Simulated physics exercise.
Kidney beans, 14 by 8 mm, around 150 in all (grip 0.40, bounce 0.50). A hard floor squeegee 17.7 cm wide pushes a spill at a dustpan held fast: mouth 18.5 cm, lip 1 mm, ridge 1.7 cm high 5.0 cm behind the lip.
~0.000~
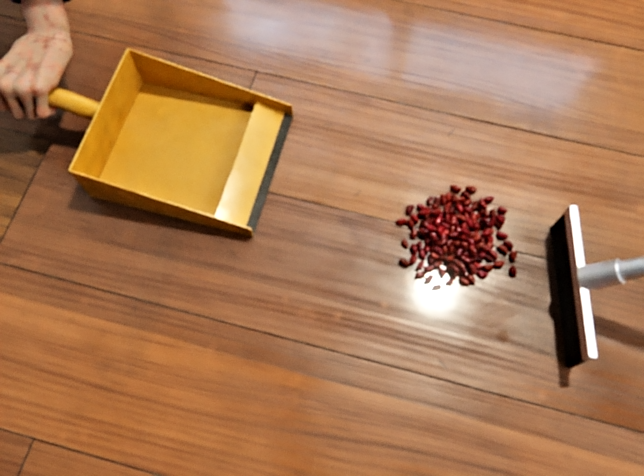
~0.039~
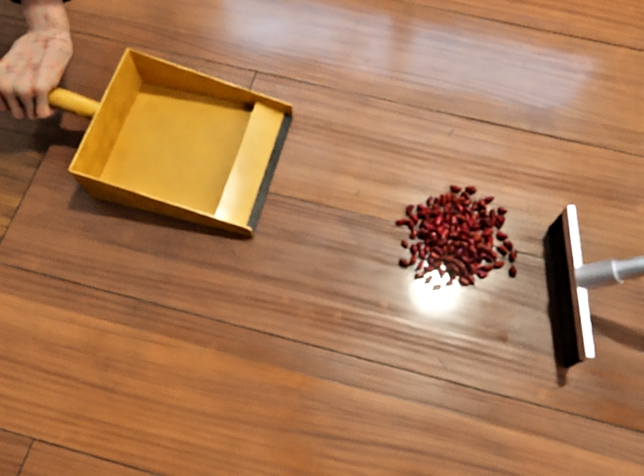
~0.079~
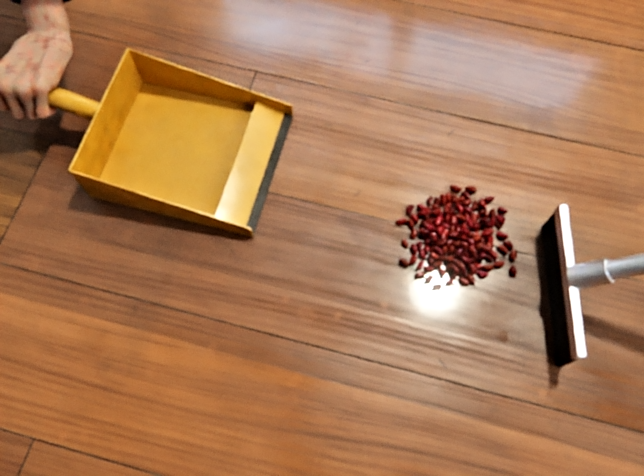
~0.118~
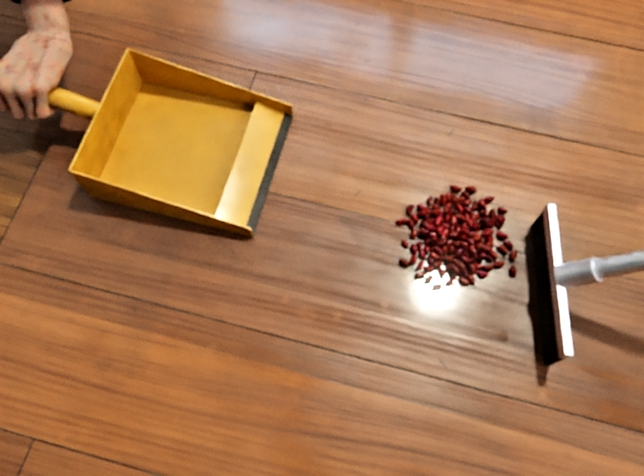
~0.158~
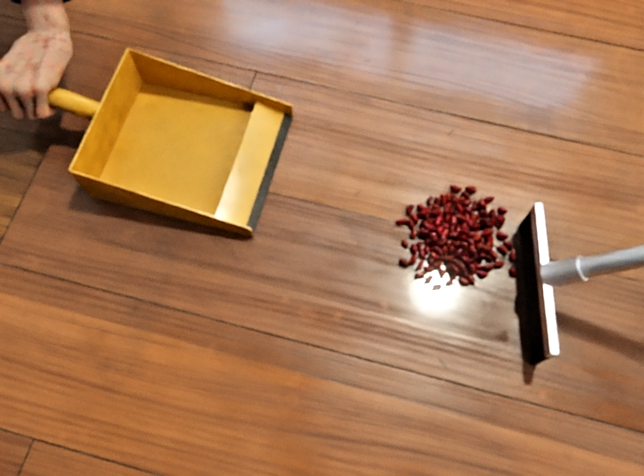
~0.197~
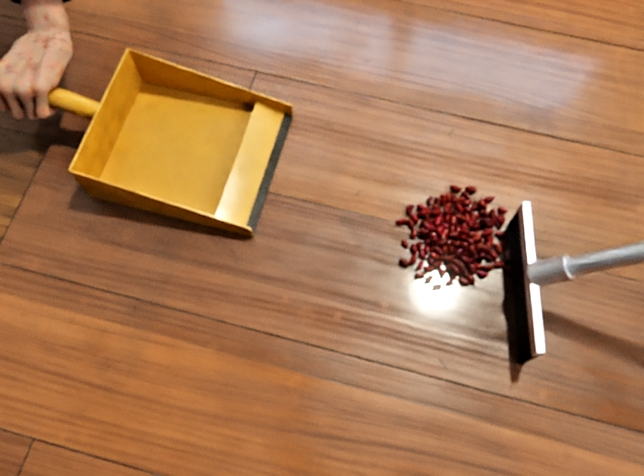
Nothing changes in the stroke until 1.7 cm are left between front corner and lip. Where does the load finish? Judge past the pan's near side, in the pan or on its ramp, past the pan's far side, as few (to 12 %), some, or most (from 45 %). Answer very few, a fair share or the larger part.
Past the pan's near side: A fair share; in the pan or on its ramp: Very few; past the pan's far side: Very few.
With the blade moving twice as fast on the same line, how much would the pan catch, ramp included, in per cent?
Then about 10 per cent.
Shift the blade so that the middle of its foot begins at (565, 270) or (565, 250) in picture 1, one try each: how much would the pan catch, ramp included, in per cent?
About 15 and 20 per cent.
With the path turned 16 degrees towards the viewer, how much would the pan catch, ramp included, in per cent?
Then about 0 per cent.
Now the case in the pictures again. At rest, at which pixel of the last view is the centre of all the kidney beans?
Near (284, 195).
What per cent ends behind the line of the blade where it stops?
Roughly 50 per cent.
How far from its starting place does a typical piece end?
About 22 cm.
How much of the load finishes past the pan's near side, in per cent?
Some 35 per cent.
Then, at 0.58 s, middle of the blade 19 cm from the lip; 0 % over the lip, far side 0 %, near side 20 %.
After 0.84 s, middle of the blade 9 cm from the lip; 0 % over the lip, far side 0 %, near side 30 %.
After 1.20 s, middle of the blade 4 cm from the lip; 5 % over the lip, far side 0 %, near side 35 %.
By 2.4 s all is still; near side 35 %, pan 5 %, far side 0 %, in front of the lip or behind the blade 60 %.
